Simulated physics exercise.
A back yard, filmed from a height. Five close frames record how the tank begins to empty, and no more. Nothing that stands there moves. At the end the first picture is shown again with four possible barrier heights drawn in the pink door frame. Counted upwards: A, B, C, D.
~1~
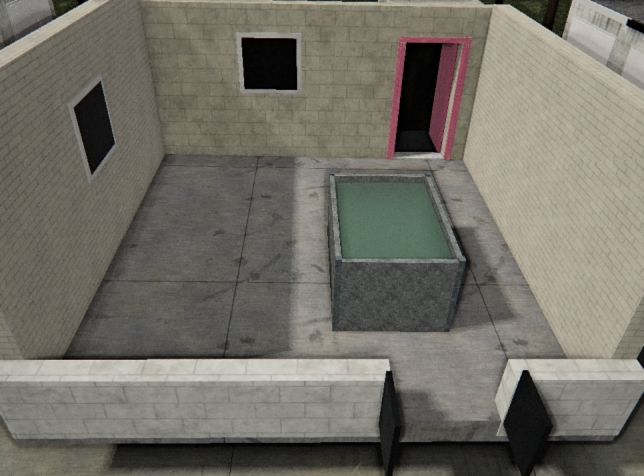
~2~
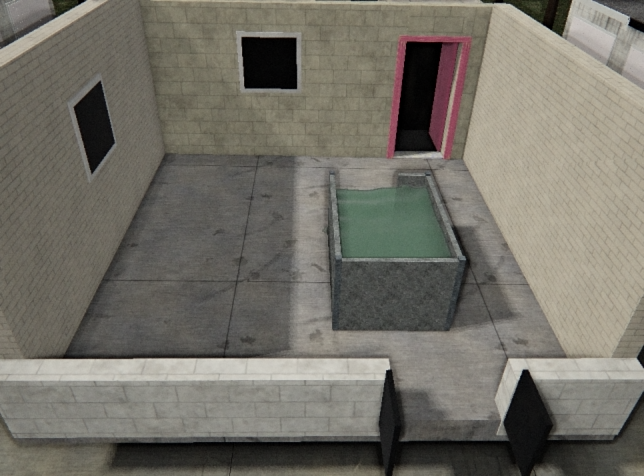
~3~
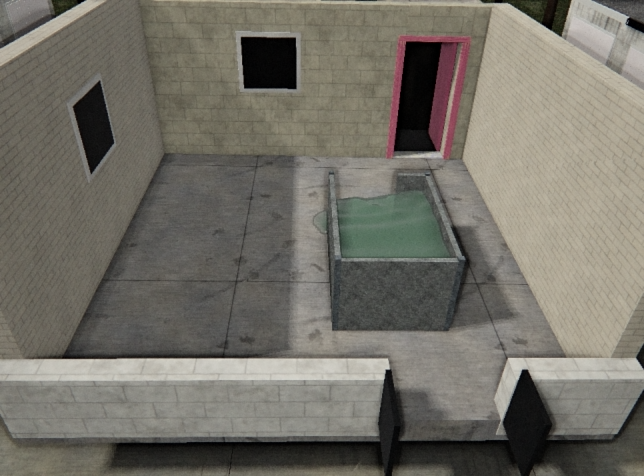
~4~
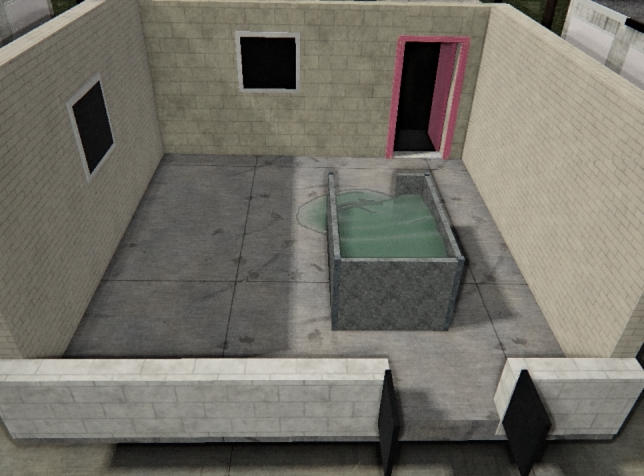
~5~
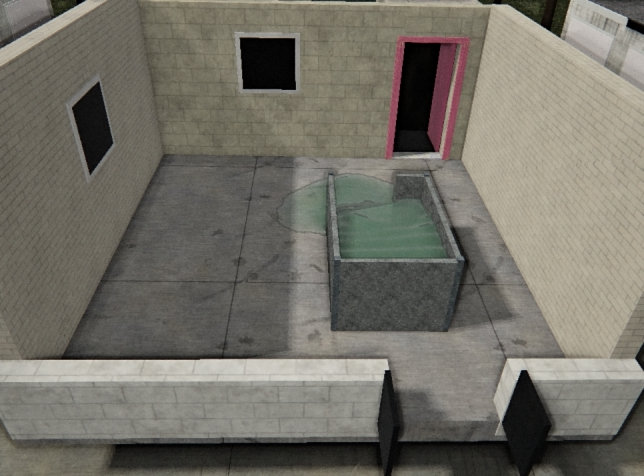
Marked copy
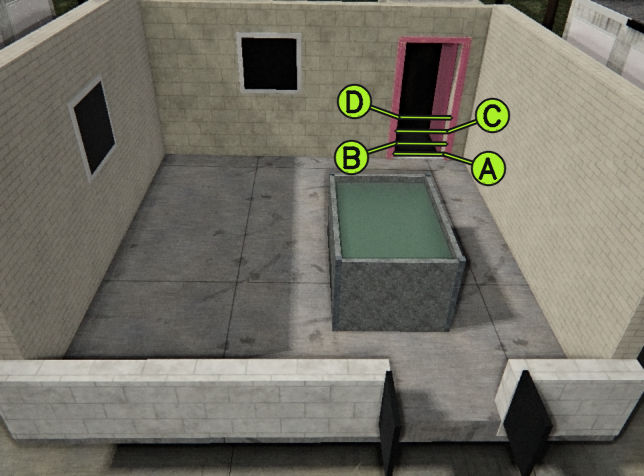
The video shows a walled yard seen from above, with a grey tank of green water; a gap appears in the tank's far side and water pours out, spreading across the concrete ground behind and to the left.
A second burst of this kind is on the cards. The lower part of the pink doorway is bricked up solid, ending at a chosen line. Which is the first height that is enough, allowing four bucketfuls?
That is line B.
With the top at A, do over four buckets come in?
Yes, it does.
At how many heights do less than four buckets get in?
Three of the four.
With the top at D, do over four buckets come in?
No.
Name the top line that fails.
That would be A.
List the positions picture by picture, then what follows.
Water in the tank at rest, its middle at (388, 218); foot of the pink doorway at (418, 159); open gate at (450, 355).
Water covers 1 % of the ground, its front hidden from here.
Water covers 3 % of the ground, its front hidden from here.
Water covers 6 % of the ground and shows as far out as (312, 205).
Water covers 12 % of the ground and shows as far out as (362, 176).
On the marked copy, A at (419, 154); B at (420, 143); C at (422, 131); D at (424, 117); from the bottom up A, B, C, D.
If A is chosen, about 12 bucketfuls get in.
If B is chosen, a splash gets over, under a bucket.
If C is chosen, nothing gets over.
If D is chosen, nothing gets over.
